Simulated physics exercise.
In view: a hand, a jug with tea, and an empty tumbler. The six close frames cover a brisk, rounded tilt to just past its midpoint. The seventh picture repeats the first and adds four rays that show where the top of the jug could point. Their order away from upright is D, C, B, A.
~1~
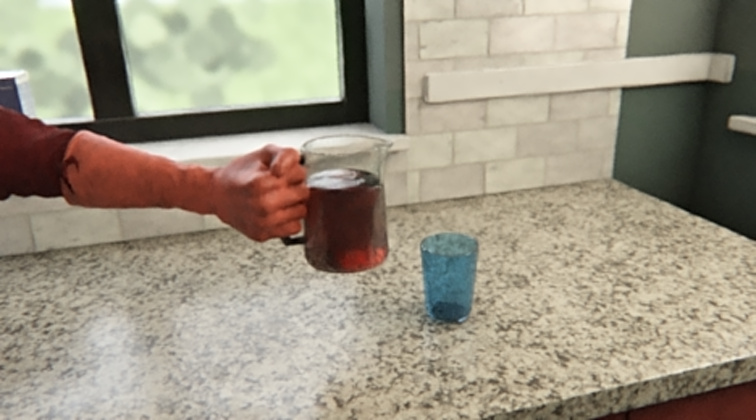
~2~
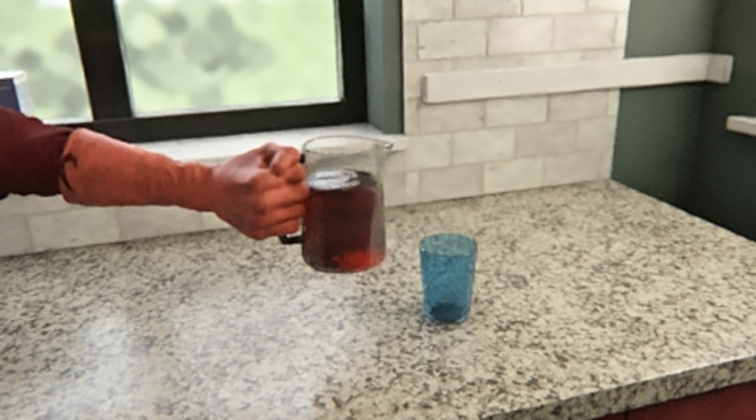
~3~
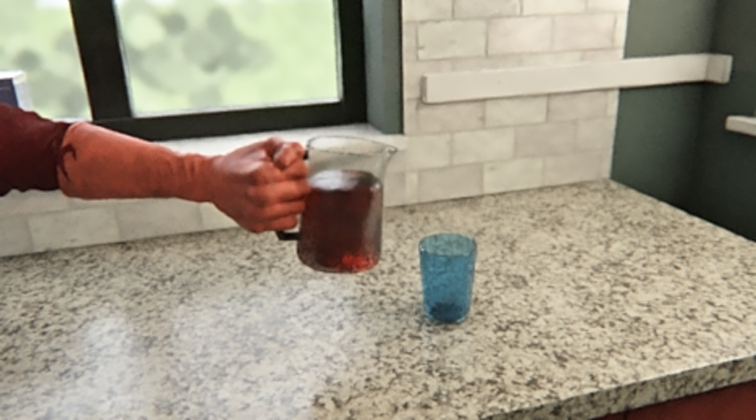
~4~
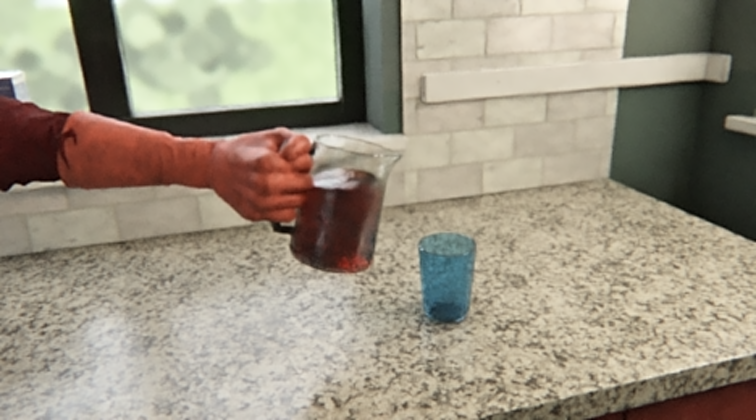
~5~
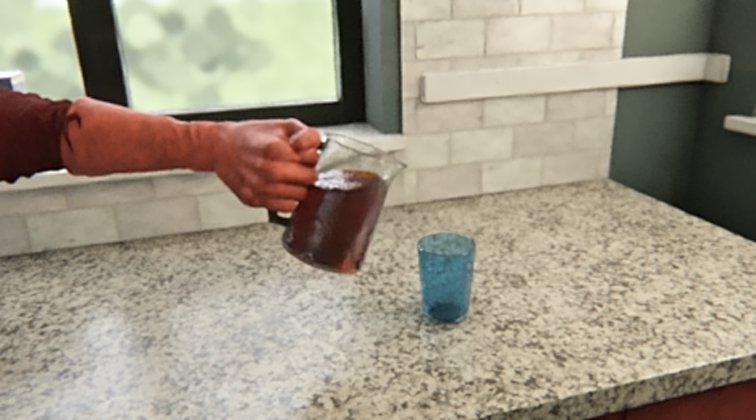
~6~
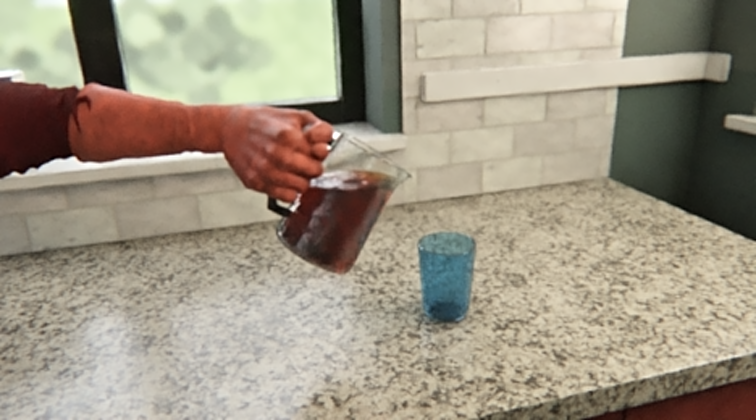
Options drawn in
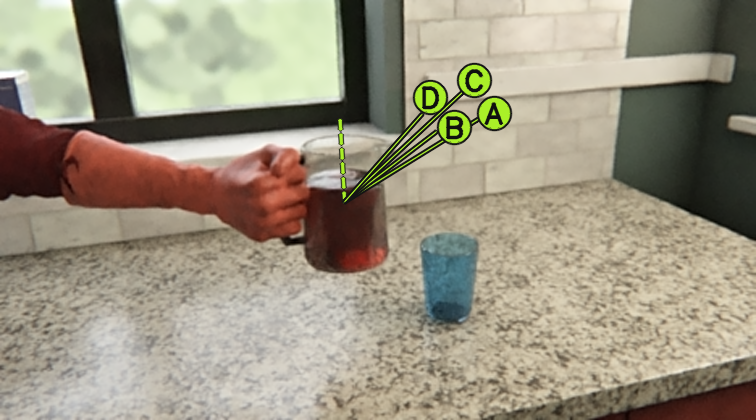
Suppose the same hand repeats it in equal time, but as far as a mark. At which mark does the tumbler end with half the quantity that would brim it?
Tilt A does it best.
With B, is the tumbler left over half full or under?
Under.
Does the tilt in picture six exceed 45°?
No.
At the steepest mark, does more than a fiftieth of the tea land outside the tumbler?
No, it does not.
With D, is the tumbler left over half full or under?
Under.
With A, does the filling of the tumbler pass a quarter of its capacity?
Yes, it does.
On the marked copy, A at (478, 119); B at (436, 131); C at (462, 92); D at (422, 114).
With A, the tumbler ends with about 52 % of what it can hold.
With B, the tumbler ends with about 33 % of what it can hold.
With C, the tumbler ends with about 18 % of what it can hold.
With D, the tumbler ends with about 9 % of what it can hold.
